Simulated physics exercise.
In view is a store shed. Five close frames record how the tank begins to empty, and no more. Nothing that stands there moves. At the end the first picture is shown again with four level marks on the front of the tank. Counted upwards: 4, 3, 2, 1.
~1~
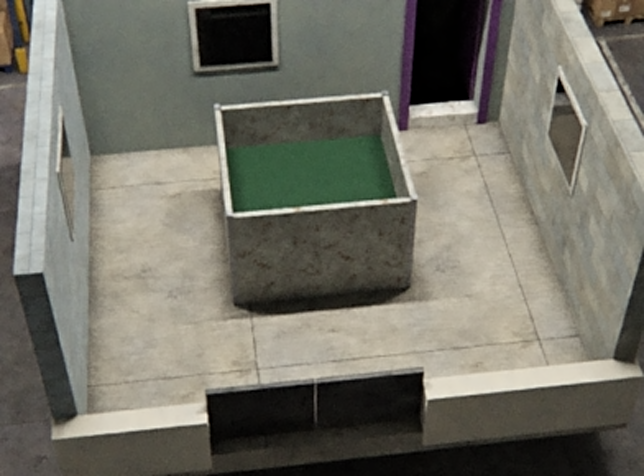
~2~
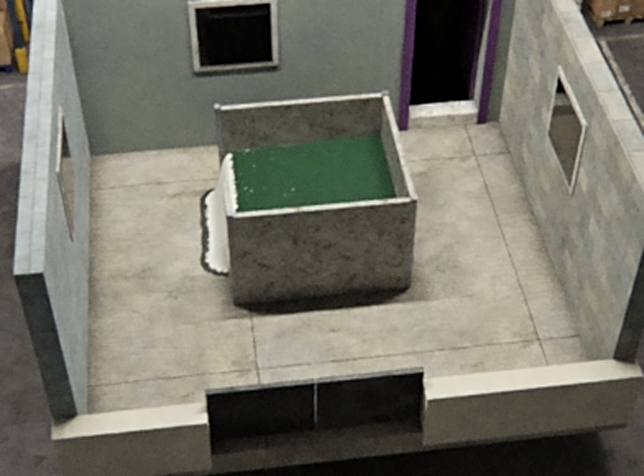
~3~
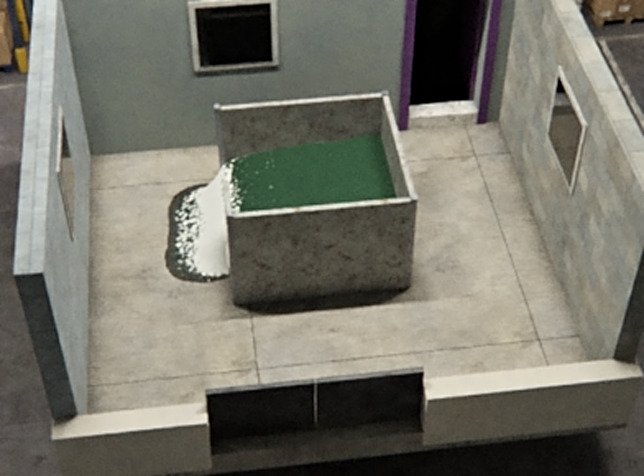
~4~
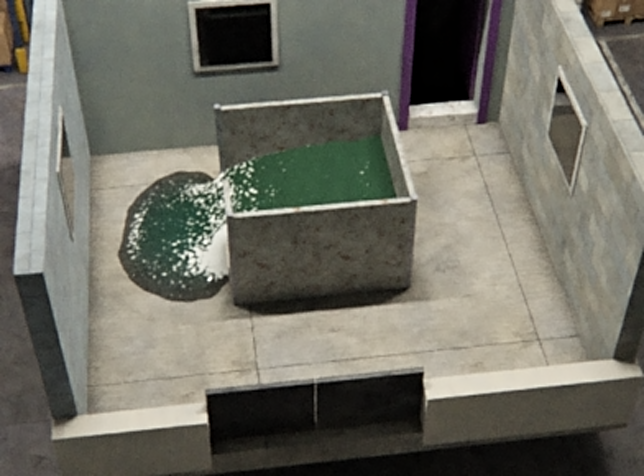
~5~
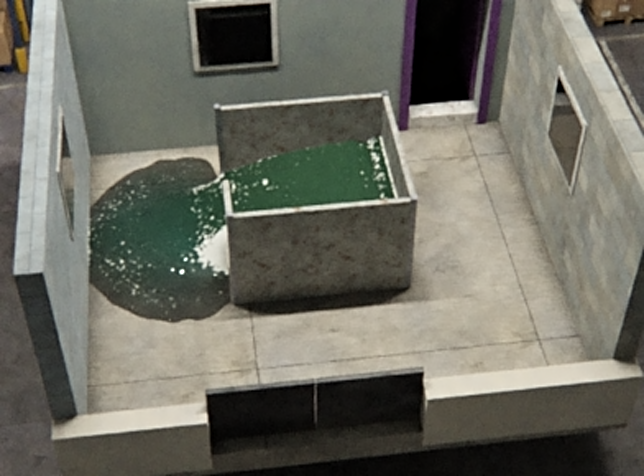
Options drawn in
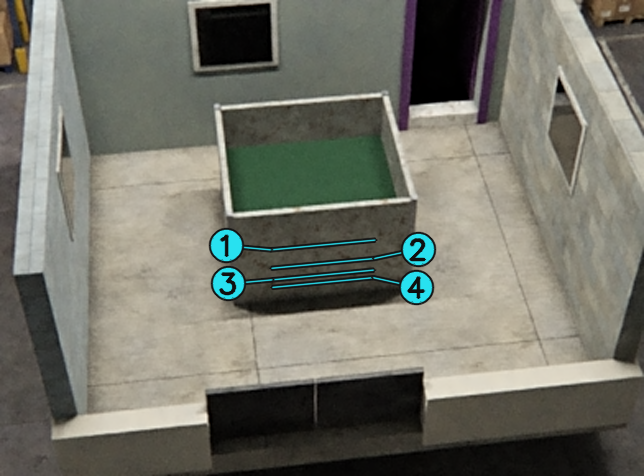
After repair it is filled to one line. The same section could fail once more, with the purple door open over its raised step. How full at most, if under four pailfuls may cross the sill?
The answer is line 1.
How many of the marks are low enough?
All four.
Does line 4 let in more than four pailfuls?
No, that is safe.
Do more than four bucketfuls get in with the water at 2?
No, not at all.
In cyan, 1 at (323, 244); 2 at (323, 263); 3 at (323, 274); 4 at (323, 282); from the bottom up 4, 3, 2, 1.
If 1 is chosen, a bucket or two gets in.
If 2 is chosen, nothing gets over.
If 3 is chosen, nothing gets over.
If 4 is chosen, nothing gets over.
